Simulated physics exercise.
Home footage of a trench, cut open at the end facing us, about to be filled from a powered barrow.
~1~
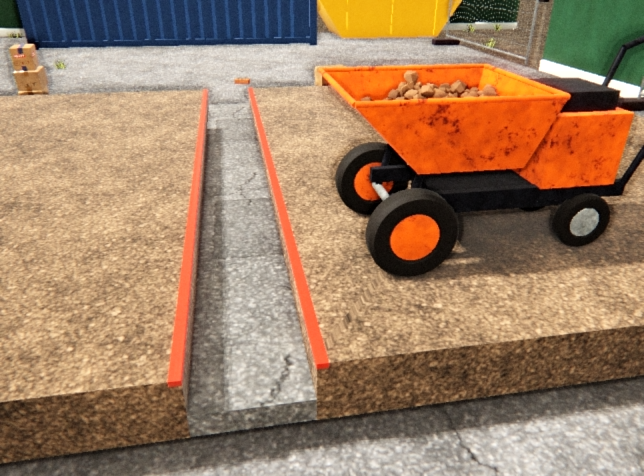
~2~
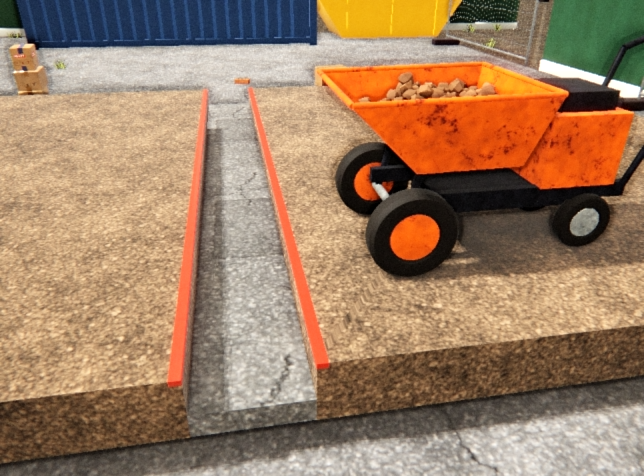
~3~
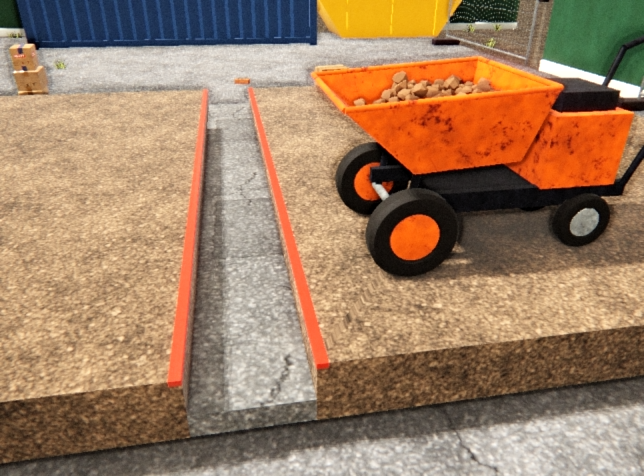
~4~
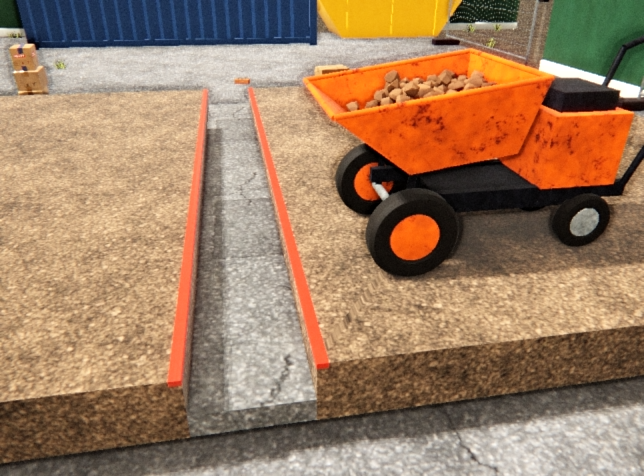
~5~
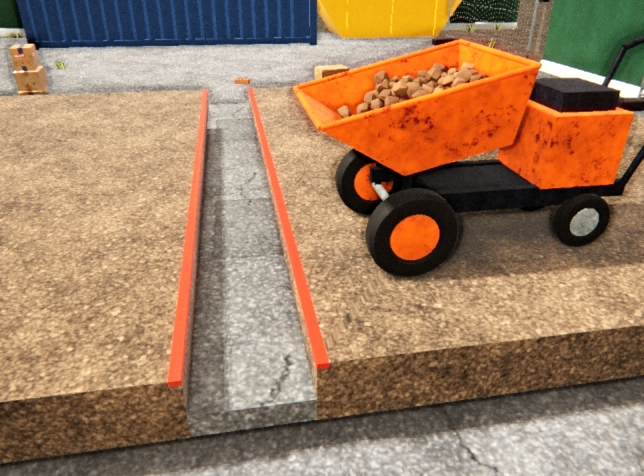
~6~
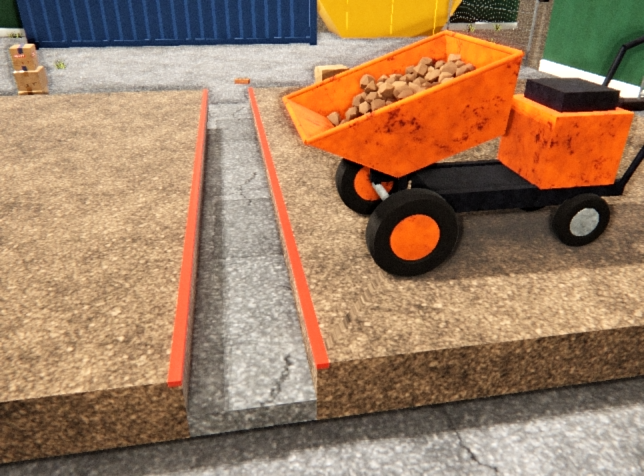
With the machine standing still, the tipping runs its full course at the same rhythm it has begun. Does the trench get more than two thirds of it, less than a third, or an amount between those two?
What ends in the trench is going to be above two-thirds of the load.
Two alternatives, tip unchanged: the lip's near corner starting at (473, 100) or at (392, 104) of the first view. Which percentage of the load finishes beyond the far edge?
0 and 0 in a hundred, in that order.
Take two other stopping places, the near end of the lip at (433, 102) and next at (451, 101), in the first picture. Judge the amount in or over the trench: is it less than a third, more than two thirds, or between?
Okay, the first stop comes out as the middle third and the second as one to two thirds.
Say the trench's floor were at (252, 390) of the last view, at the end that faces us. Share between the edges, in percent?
60 per cent, roughly.
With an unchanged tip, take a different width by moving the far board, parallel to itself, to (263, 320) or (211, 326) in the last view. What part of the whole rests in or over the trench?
Estimated share: Try 1 approx. 0 in a hundred, try 2 approx. 70 in a hundred.
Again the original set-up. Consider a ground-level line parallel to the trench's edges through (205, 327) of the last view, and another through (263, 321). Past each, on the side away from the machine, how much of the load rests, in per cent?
Respectively 20 and 80 percent.
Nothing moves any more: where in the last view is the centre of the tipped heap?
Once it all stops, the middle lies near (230, 266).
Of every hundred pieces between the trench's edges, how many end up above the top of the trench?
About 15 %.
Shortly afterwards, skip tipped steeply; the whole lot in the skip.
Next, skip tipped right over; near two thirds in the skip; near a third in or heaped over the trench.
Some moments later, skip tipped right over; a little in the skip; the bulk in or heaped over the trench; only a few beyond it.
In the end, skip tipped right over; a little in the skip; all but a few in or heaped over the trench; only a few beyond it.
